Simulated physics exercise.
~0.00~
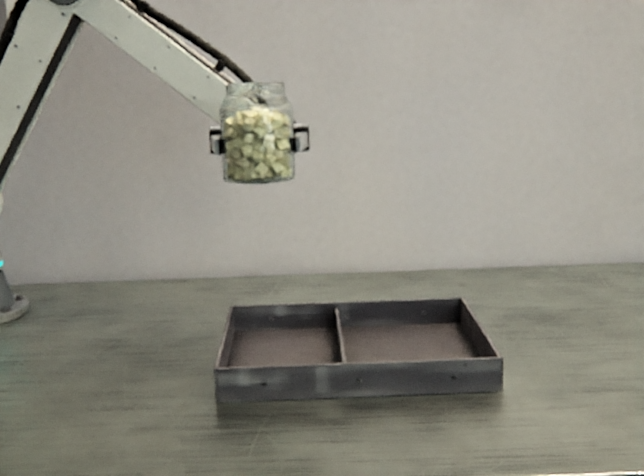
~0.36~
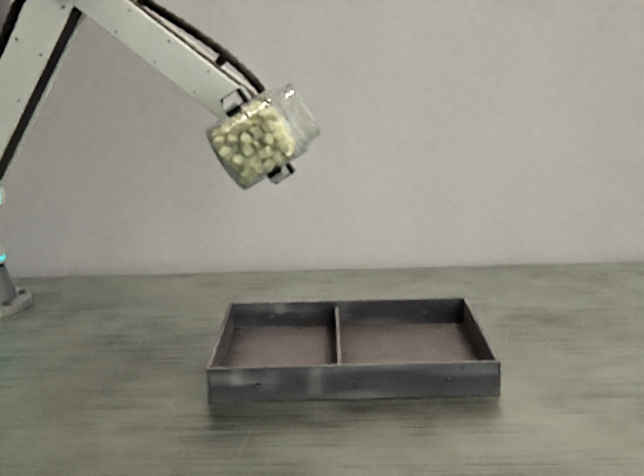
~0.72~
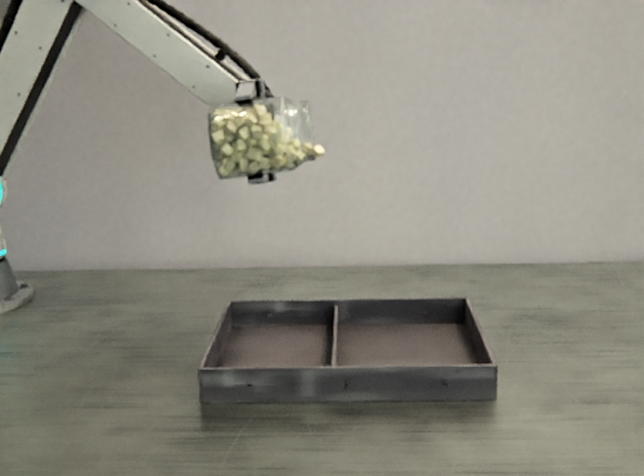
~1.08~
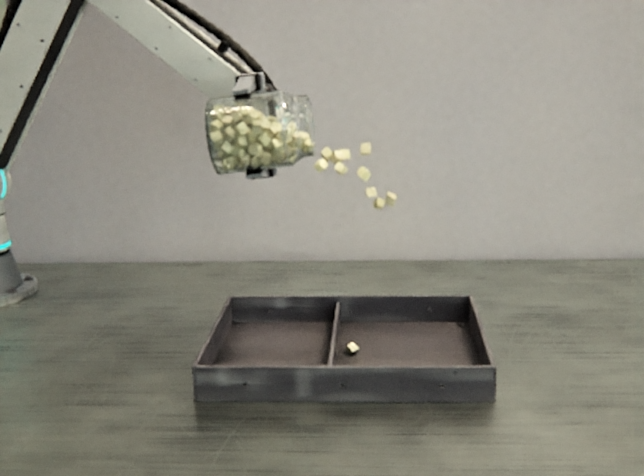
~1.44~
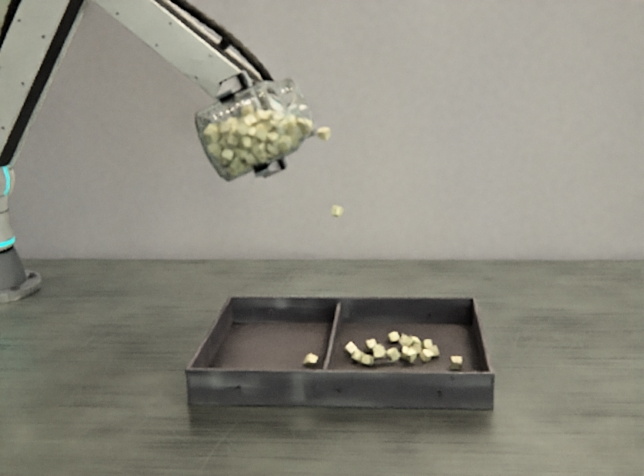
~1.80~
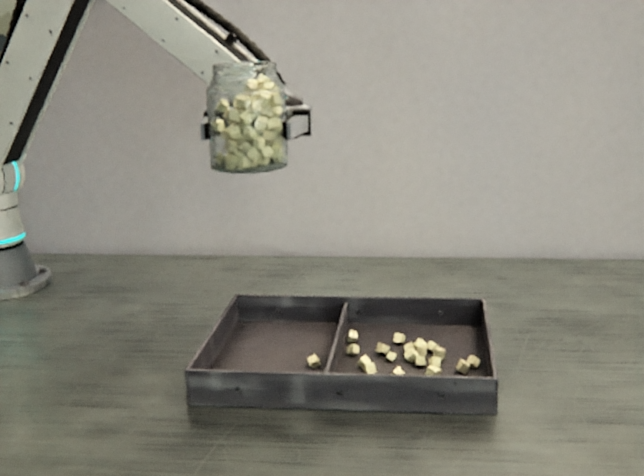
On a grey tabletop against a plain wall, a robot arm tipped a clear jar of pale vegetable cubes over a divided tray, spilling a small share mostly into the right-hand section, then turned the jar upright again, still largely full.
